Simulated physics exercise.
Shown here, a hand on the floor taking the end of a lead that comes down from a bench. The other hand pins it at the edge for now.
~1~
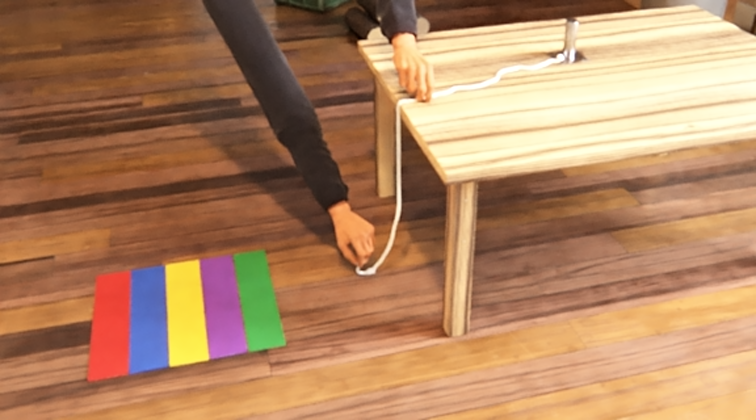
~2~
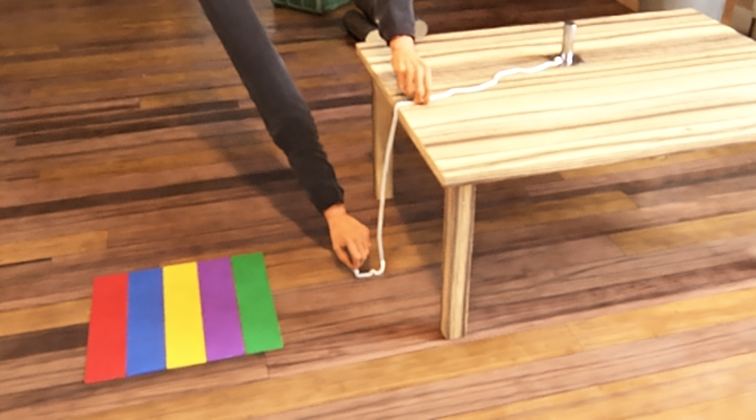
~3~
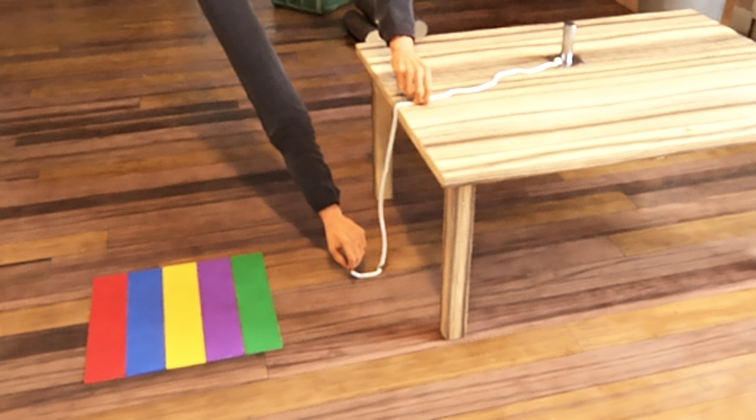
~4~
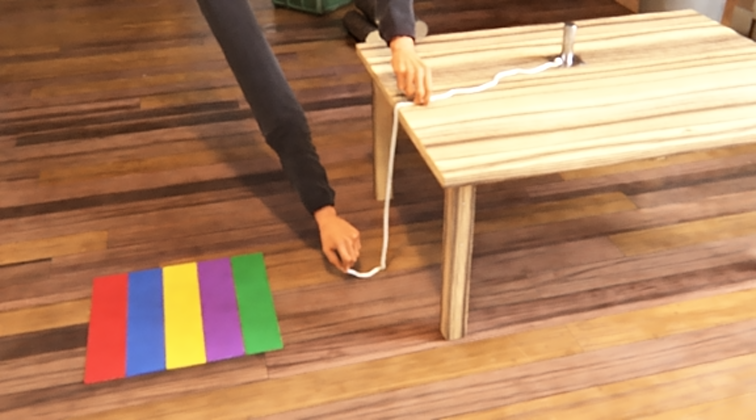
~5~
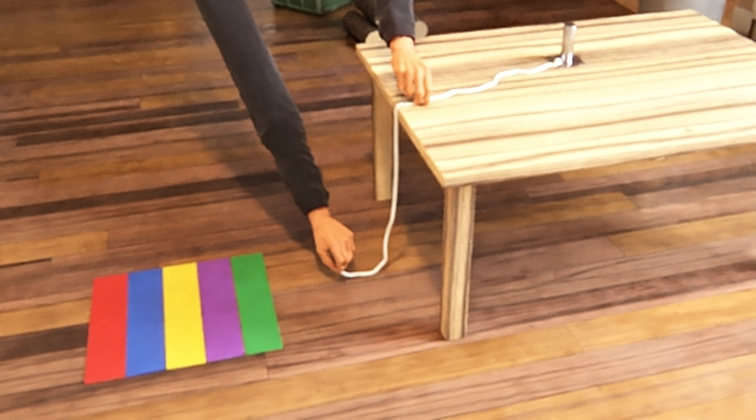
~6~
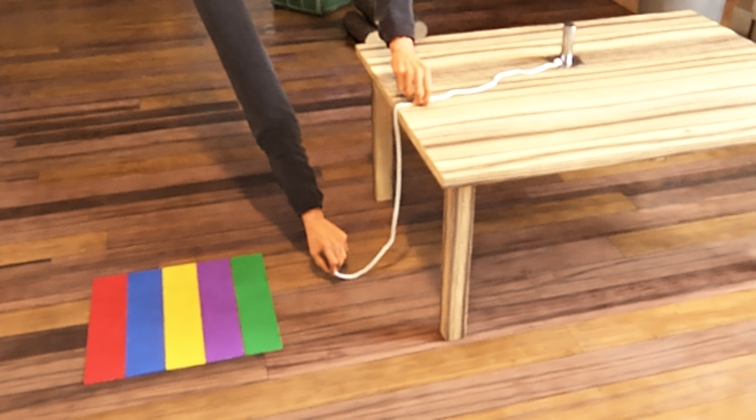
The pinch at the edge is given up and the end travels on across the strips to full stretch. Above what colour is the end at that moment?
It halts on the purple strip.
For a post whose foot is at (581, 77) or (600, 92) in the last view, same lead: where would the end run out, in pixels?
Near (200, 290) and (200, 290).
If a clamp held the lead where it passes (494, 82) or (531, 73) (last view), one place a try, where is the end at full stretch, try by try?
The places are (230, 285) and (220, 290).
A little later, end near (275, 280); short of the strips.
Next, end near (236, 286); over green.
When it is tight, end near (213, 290); over purple. Over purple.
